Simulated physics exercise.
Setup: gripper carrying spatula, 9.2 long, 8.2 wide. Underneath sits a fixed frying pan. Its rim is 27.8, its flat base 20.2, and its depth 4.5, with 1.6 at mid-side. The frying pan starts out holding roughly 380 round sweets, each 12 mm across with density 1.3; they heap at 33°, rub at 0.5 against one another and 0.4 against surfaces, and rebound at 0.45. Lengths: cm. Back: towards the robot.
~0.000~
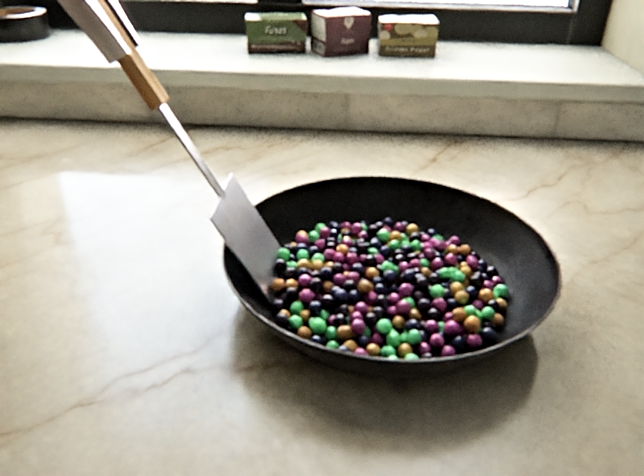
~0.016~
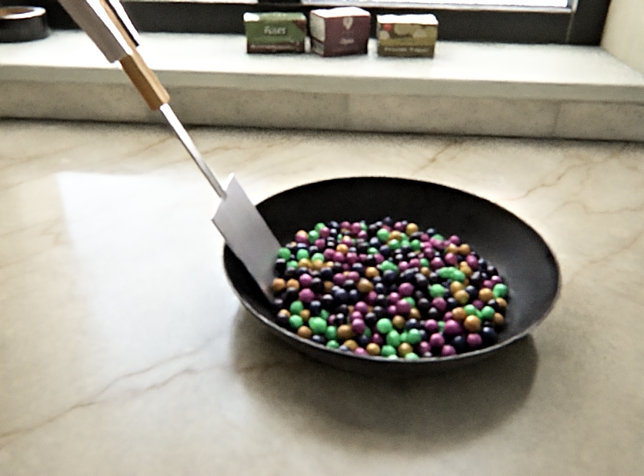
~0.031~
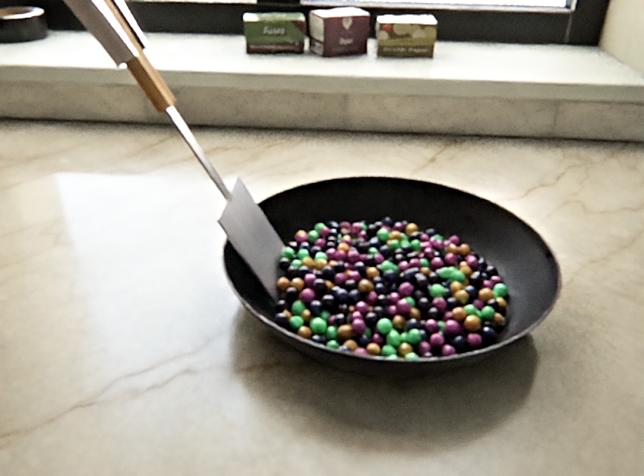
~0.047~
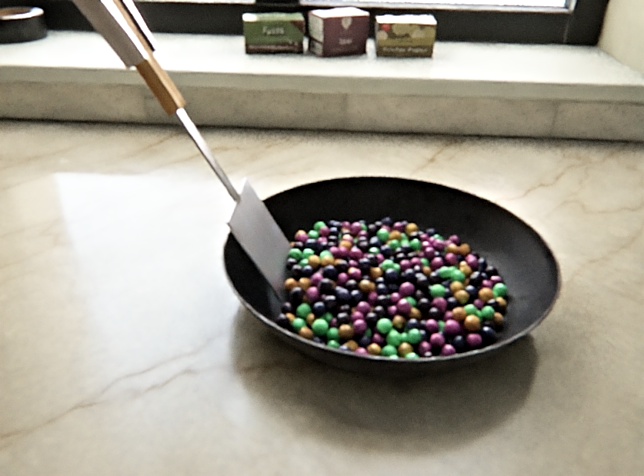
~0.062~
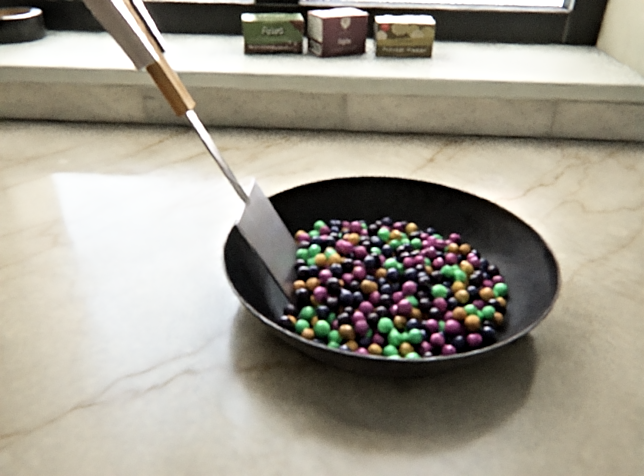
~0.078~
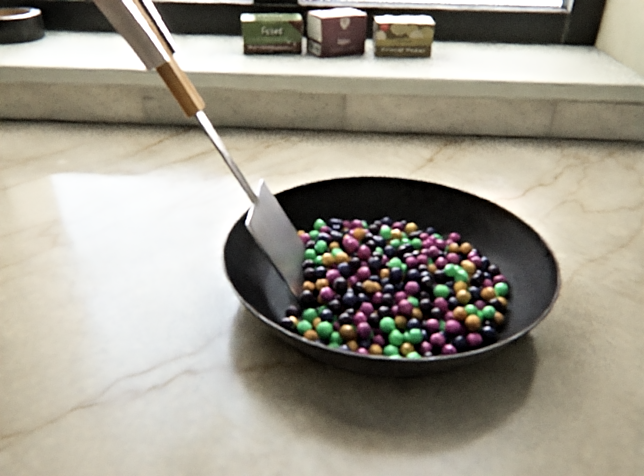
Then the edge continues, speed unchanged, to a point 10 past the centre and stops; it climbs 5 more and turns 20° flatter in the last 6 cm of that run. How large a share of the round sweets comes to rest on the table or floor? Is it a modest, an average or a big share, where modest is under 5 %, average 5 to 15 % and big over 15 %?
Average.
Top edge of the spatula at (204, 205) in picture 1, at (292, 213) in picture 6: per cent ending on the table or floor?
Roughly 20 %.
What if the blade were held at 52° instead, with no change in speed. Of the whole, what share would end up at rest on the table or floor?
About 10 per cent.
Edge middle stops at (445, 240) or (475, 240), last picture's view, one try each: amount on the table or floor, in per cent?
Close to 0 and close to 0 per cent, respectively.
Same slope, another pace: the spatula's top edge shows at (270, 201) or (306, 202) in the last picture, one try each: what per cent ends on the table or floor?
Estimates: About 15 %, about 20 %.
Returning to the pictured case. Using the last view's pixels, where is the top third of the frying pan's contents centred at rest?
Pixel estimate: About (489, 269).
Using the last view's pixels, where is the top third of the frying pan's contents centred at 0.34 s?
I'd put it somewhere near (477, 265).
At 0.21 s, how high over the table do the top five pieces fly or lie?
About 4 cm.
By 0.21 s, sloping 61°, highest piece 5 above the table; 380 in the frying pan.
By 0.34 s, sloping 55°, highest piece 5 above the table; 380 in the frying pan.
By 0.60 s, sloping 41°, highest piece 5 above the table; 348 in the frying pan, 32 on the table or floor.
By 1.65 s, sloping 41°, highest piece 5 above the table; 348 in the frying pan, 32 on the table or floor.
Final count, 348 in the frying pan, 32 on the table or floor. That is 8 % on the table or floor.
